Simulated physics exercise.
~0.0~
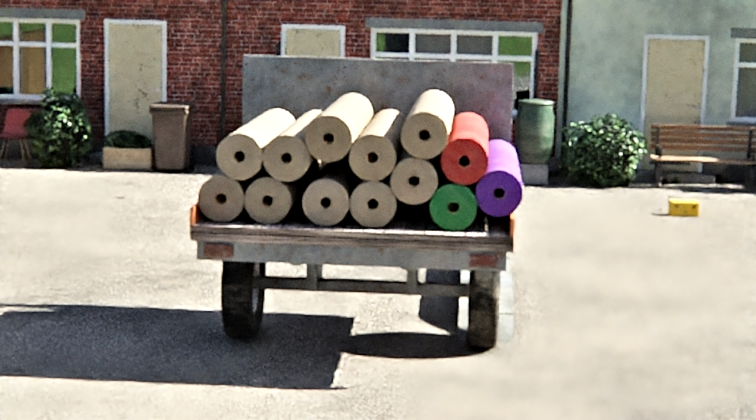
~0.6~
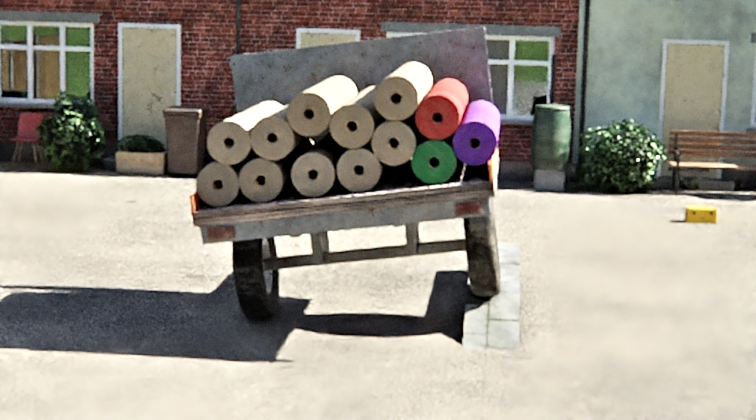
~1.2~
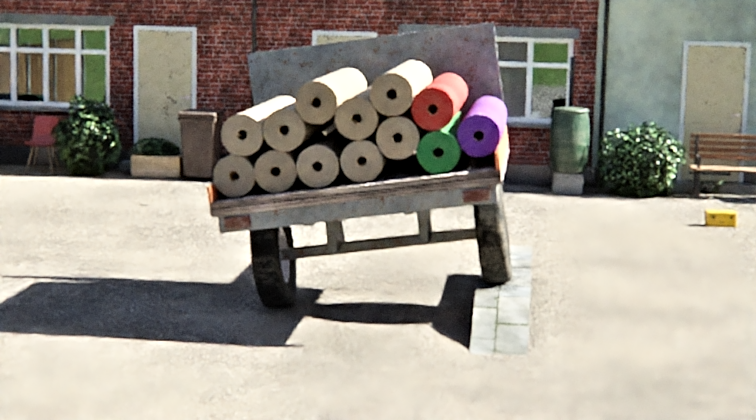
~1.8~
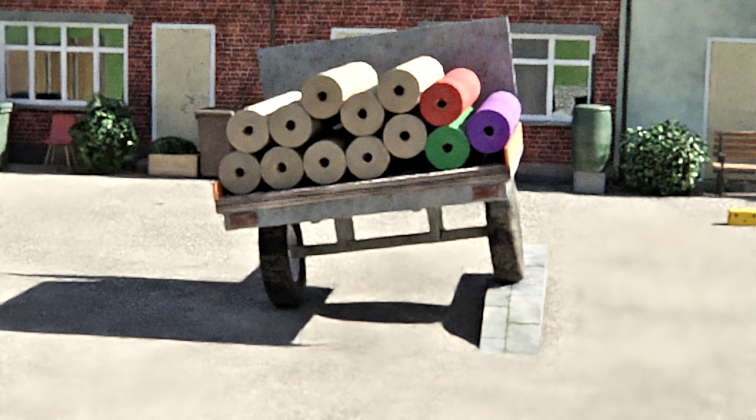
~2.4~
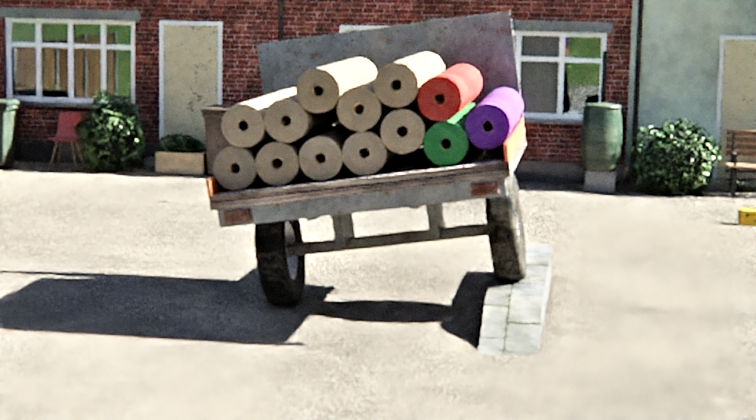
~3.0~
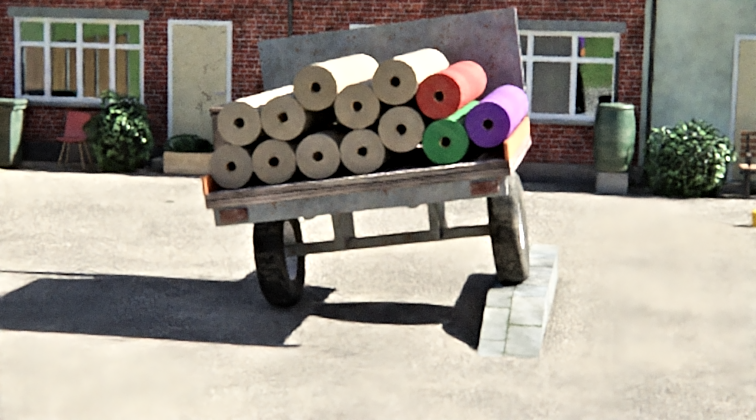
A flatbed trailer stacked with loose rolls, most of them tan with a red, a green and a purple one at the right end, stands in a paved yard before brick houses. Its right wheel climbs onto a raised slab, and the deck tips down toward the left. The rolls lean with it and the pile stays together. The trailer then rests tilted on the slab while the view drifts slightly sideways. At the end the green and purple rolls still sit on the deck, the red one lies on top of others, and nothing has fallen off.
